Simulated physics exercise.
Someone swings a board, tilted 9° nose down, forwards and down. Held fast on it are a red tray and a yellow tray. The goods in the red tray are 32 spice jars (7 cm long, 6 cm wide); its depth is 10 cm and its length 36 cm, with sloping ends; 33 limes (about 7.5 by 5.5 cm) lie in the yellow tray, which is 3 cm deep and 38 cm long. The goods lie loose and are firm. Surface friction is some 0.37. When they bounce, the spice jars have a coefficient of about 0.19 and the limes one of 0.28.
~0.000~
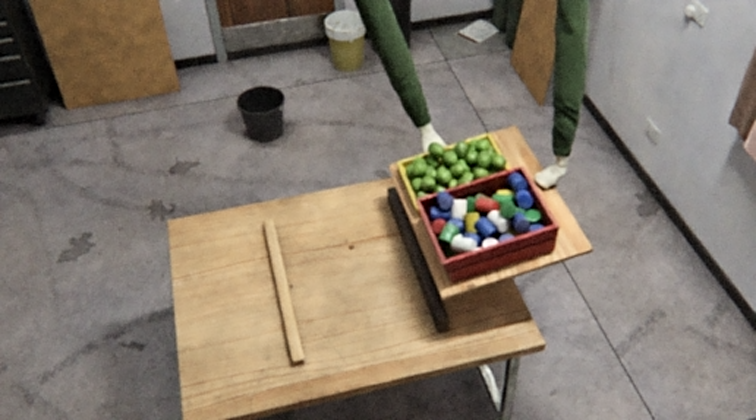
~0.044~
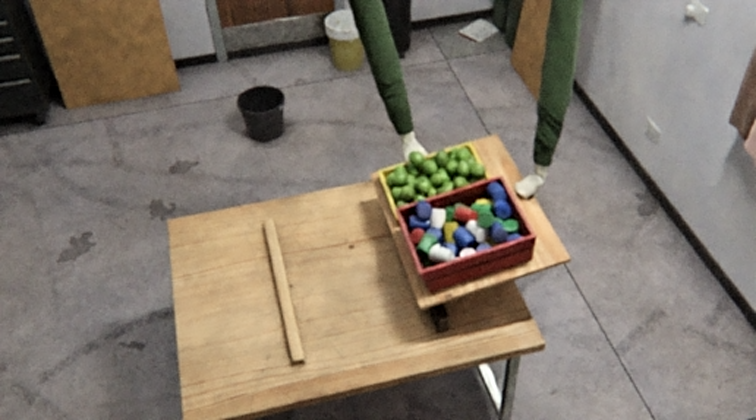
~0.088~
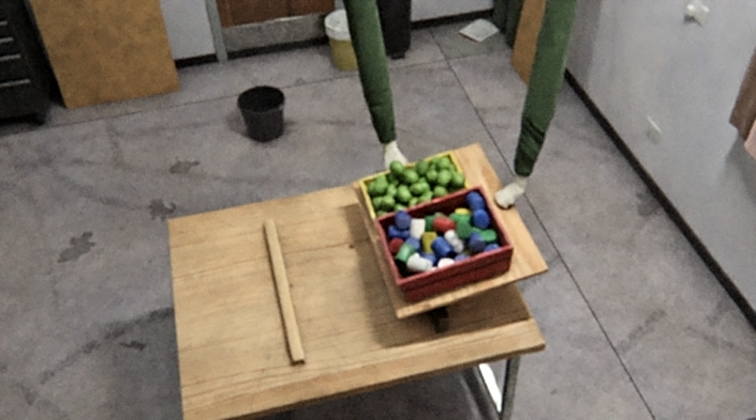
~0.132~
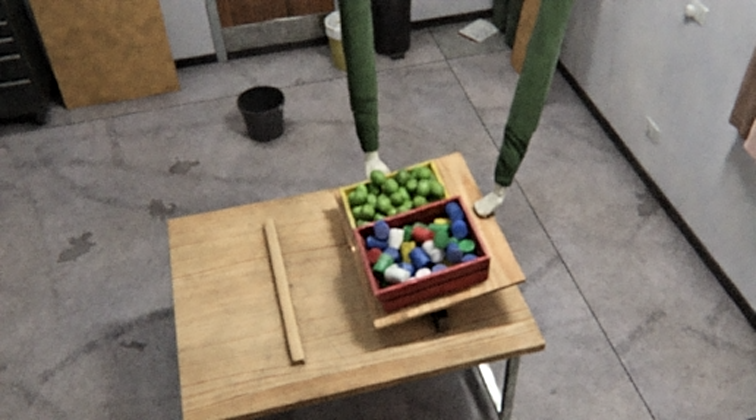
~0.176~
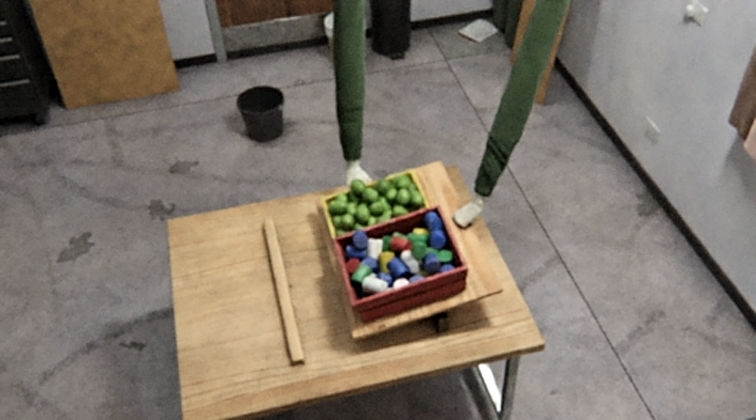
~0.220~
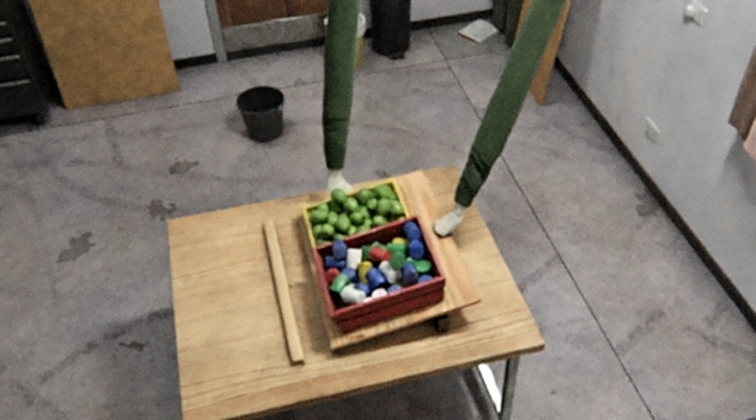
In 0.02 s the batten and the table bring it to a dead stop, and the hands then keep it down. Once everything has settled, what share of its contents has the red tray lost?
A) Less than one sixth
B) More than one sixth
Less than one sixth.
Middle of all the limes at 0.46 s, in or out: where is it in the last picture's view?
Roughly (317, 231).
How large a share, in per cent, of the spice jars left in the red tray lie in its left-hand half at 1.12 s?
Around 70 per cent.
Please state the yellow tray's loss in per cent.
For the yellow tray, the loss is 25%.
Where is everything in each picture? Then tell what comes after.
In the first frame (each is followed by its nearest rim corner in this view, unless another is named), red tray, (445, 261); yellow tray (by its farthest rim corner), (487, 135); 55 cm from landing; none out.
Red tray, (423, 272); yellow tray, (468, 143); 46 cm from landing, in the second frame.
Red tray, (400, 282); yellow tray, (449, 152); 37 cm from landing, in the third frame.
Red tray, (377, 293); yellow tray, (430, 162); 29 cm from landing, in the fourth frame.
Red tray, (355, 303); yellow tray, (410, 171); 20 cm from landing, in the fifth frame.
Red tray, (332, 313); yellow tray, (392, 180); 11 cm from landing; none out, in the sixth frame.
After 0.27 s, touchdown against the batten.
After 0.34 s, red tray 32 in, 0 out and yellow tray 33 in, 0 out.
After 0.46 s, red tray 31 in, 1 out and yellow tray 29 in, 4 out.
After 0.68 s, red tray 30 in, 2 out and yellow tray 25 in, 8 out.
When it is over (at 1.12 s), red tray 30 in, 2 out and yellow tray 24 in, 9 out. Asked share, 2 of 32, 6 per cent.
